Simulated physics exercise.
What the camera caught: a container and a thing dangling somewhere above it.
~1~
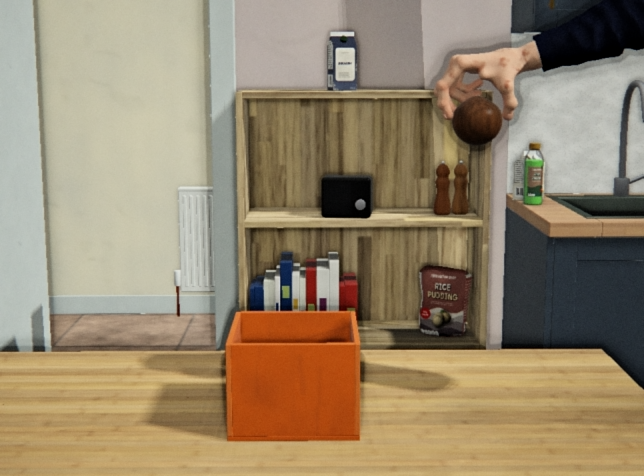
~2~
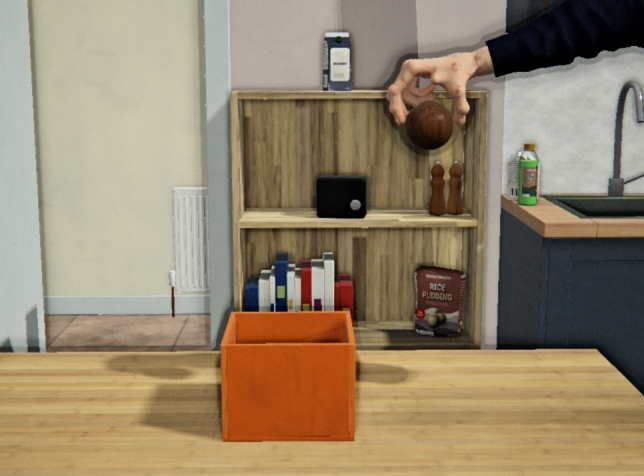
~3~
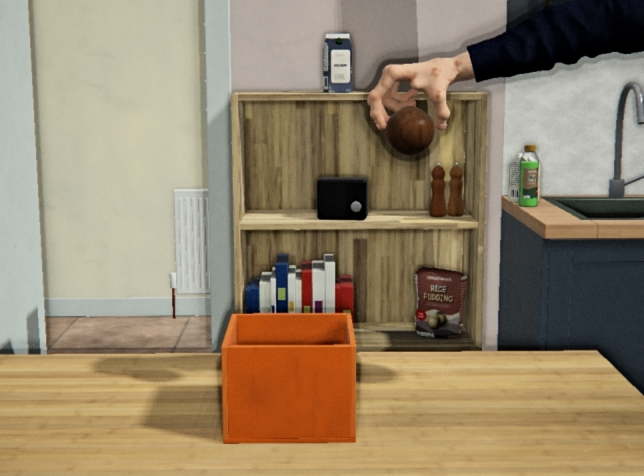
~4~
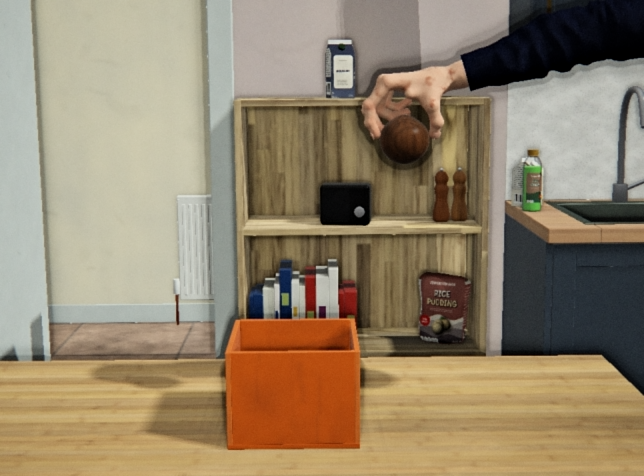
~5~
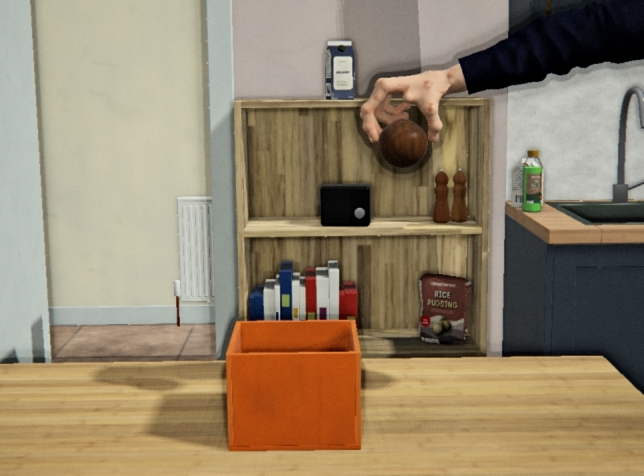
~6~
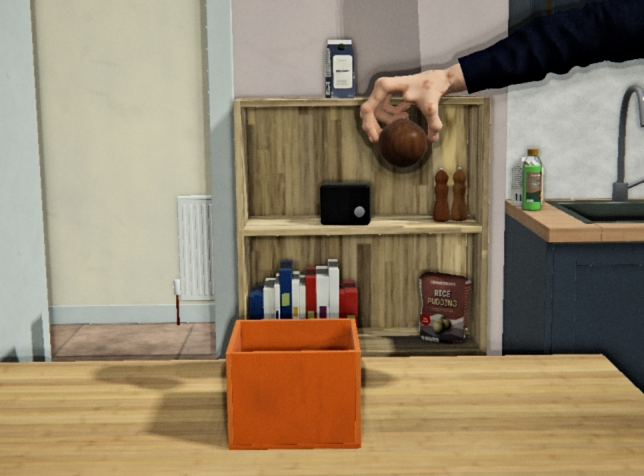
We see a hand in a dark sleeve holding a round brown object above a wooden table with an orange container on it, moving it left and slightly down before holding it still in front of the shelves.
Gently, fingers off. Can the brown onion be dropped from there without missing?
The brown onion will have missed the opening.
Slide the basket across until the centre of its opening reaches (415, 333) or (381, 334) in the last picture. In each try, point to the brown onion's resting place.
Final spots, roughly: (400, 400) and (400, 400).
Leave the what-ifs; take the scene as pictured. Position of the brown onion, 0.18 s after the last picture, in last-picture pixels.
It ends up somewhere around (403, 206).
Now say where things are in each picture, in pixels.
The first frame shows still on the way; brown onion (477, 121); basket (295, 372).
The second frame shows still on the way; brown onion (429, 126); basket (290, 373).
The third frame shows still on the way; brown onion (410, 131); basket (291, 375).
The fourth frame shows still on the way; brown onion (405, 140); basket (294, 380).
The fifth frame shows still on the way; brown onion (403, 144); basket (295, 382).
The sixth frame shows in place, still held; brown onion (403, 144); basket (295, 380).
Then, 0.18 s on from there, brown onion displaced about its own width near (403, 206).
Then, 0.26 s on from there, brown onion on its way down near (402, 295).
In the end, the brown onion misses, near (402, 402).
